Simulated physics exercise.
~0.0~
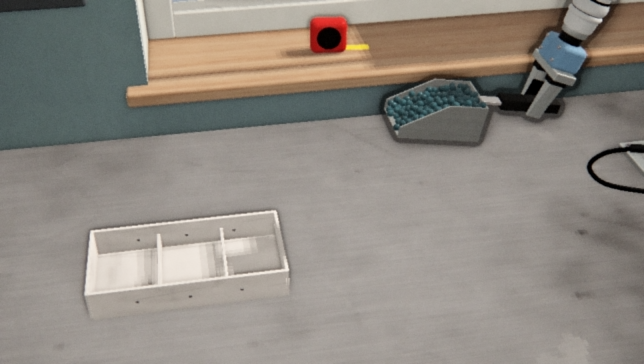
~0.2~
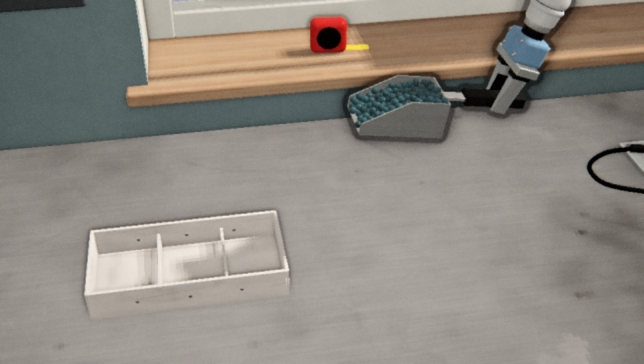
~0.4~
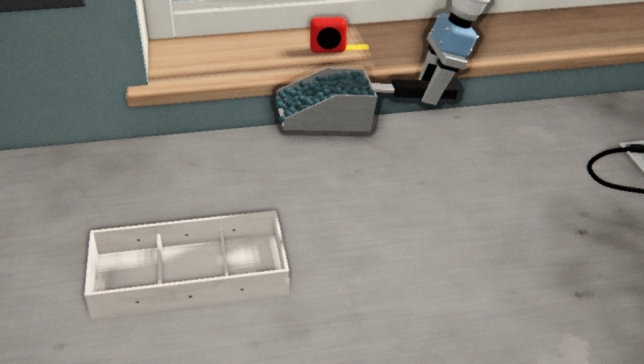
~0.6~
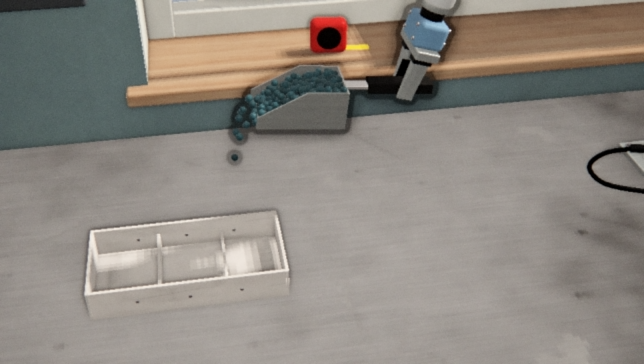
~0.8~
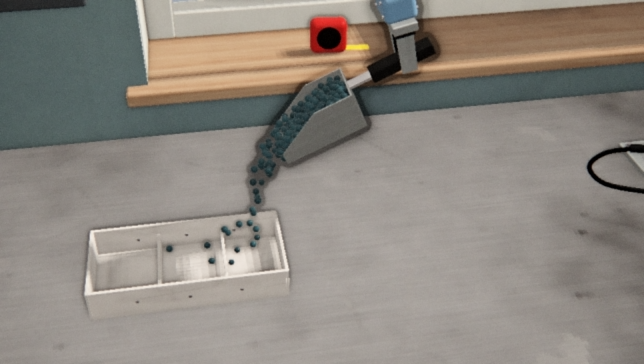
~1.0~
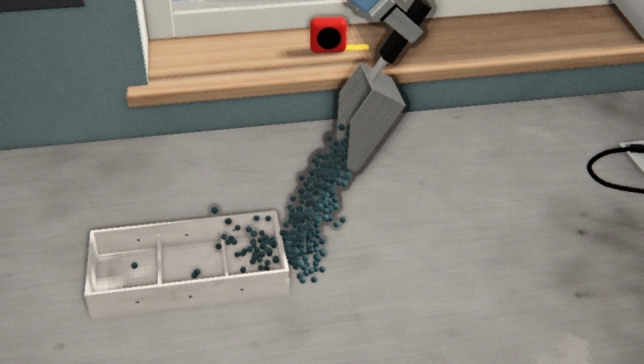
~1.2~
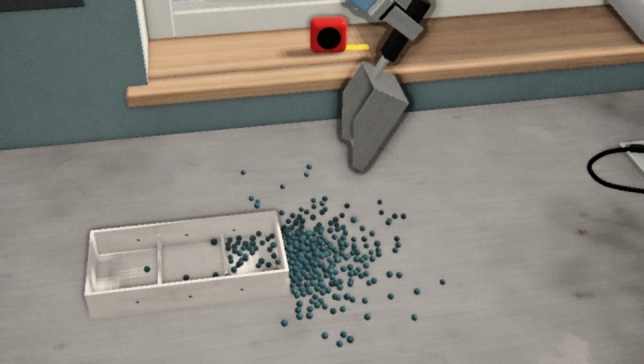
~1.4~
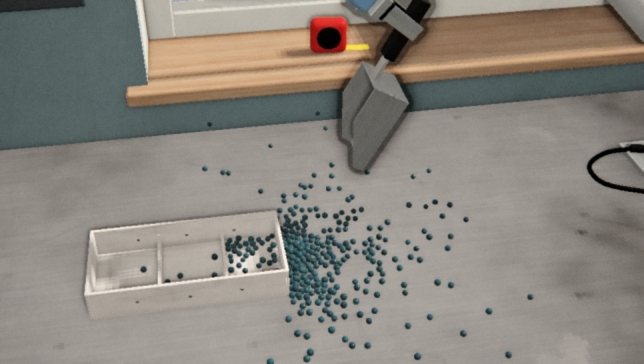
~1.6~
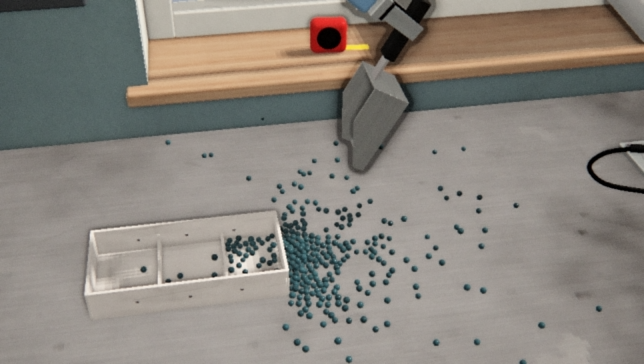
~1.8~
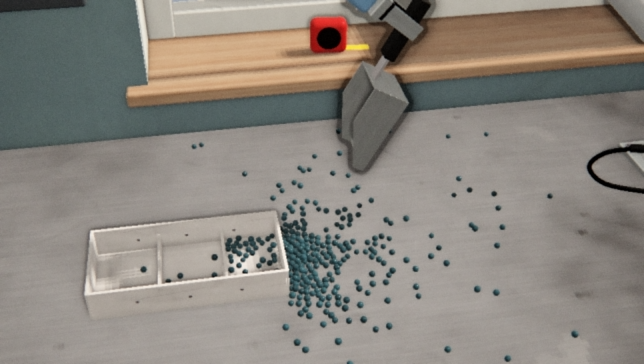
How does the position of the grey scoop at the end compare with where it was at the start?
The scoop ends up further left than where it began. It started out level and full, and it finishes steeply tipped with its front pointing down toward the table.
Teal beads pouring from a grey scoop as a robot arm tips it, some landing in a divided white box, most scattering beside it.
